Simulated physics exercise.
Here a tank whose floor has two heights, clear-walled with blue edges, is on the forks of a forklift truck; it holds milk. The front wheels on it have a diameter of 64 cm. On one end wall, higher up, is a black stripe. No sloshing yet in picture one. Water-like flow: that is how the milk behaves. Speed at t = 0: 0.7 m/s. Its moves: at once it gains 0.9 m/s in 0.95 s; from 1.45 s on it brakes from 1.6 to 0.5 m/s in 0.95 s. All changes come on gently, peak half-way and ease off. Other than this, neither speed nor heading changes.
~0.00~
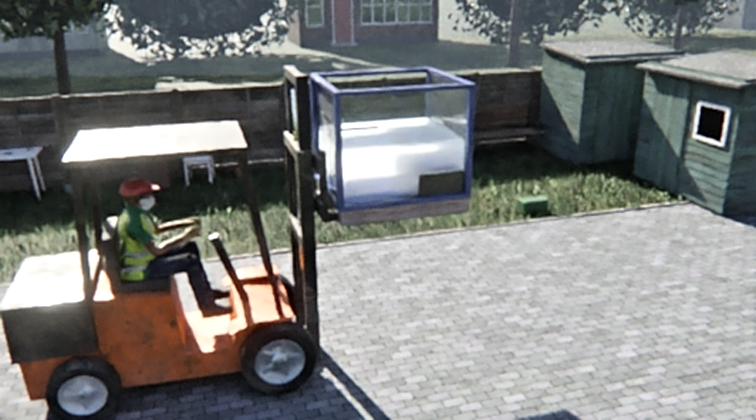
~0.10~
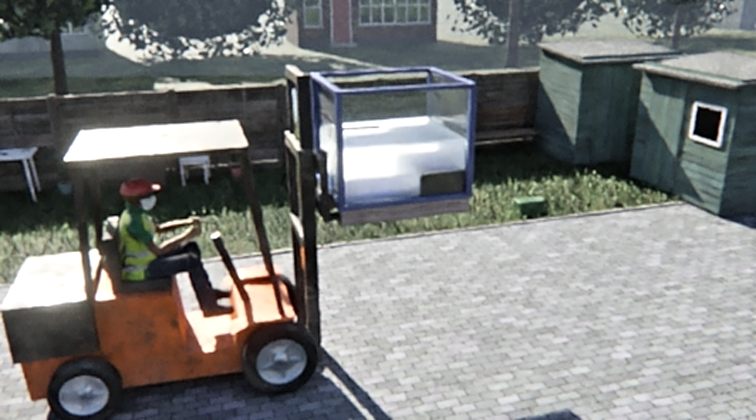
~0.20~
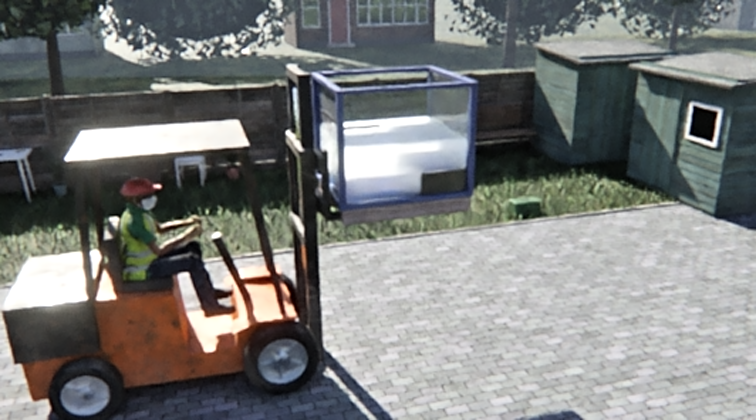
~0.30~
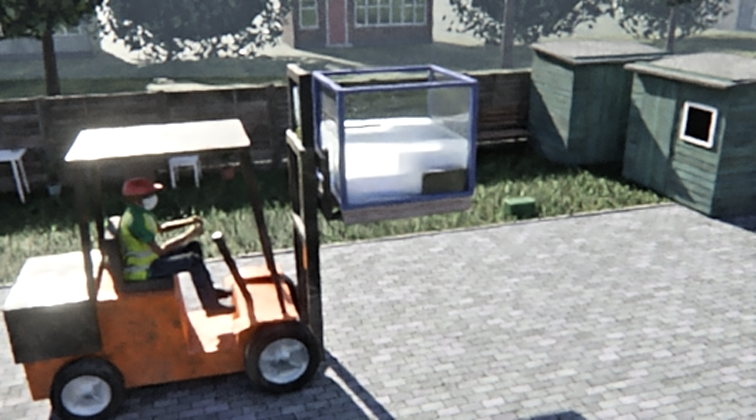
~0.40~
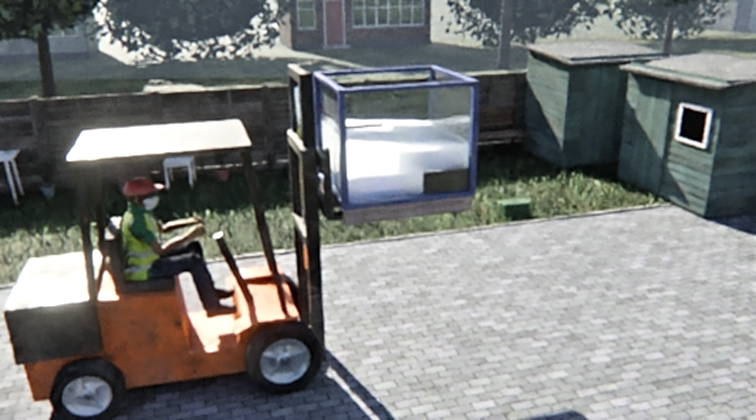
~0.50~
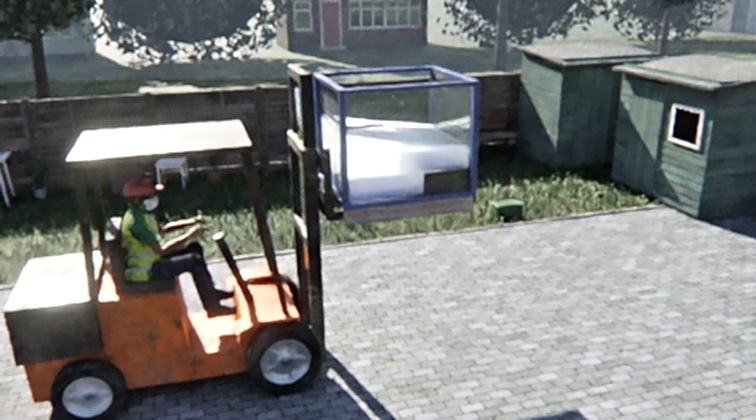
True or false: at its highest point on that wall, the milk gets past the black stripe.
False, it stays lower.
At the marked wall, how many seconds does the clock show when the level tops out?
Time of peak: Around 0.7 s.
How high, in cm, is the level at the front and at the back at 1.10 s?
About 42 cm at the front, 46 cm at the back.
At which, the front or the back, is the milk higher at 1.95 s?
It is heaped towards the forward side.
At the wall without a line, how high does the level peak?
Max height: Roughly 64 centimetres.
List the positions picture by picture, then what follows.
The first frame shows level at the front (453, 138); level at the back (348, 147); still flat; edge of the step at (442, 173); the front is on the right, levels are read along the near wall; the black line, on the back wall, is at (354, 129); a wheel hub at (281, 365).
The second frame shows level at the front (455, 137); level at the back (350, 146); still flat.
The third frame shows level at the front (456, 136); level at the back (351, 145); still flat.
The fourth frame shows level at the front (456, 138); level at the back (351, 143); rising 2° towards the back.
The fifth frame shows level at the front (457, 141); level at the back (352, 138); rising 6° towards the back.
The sixth frame shows level at the front (458, 144); level at the back (353, 134); rising 10° towards the back; a wheel hub at (287, 365).
By 1.10 s front 43 cm, middle 46 cm, back 46 cm above the lowest part of the floor; no loss so far.
By 1.95 s front 48 cm, middle 49 cm, back 38 cm above the lowest part of the floor; no loss so far.
By 2.90 s front 41 cm, middle 46 cm, back 51 cm above the lowest part of the floor; no loss so far.
By 5.39 s the waves are smaller; the highest at the back wall was 58 cm, at 0.70 s, against a line at 62 cm.
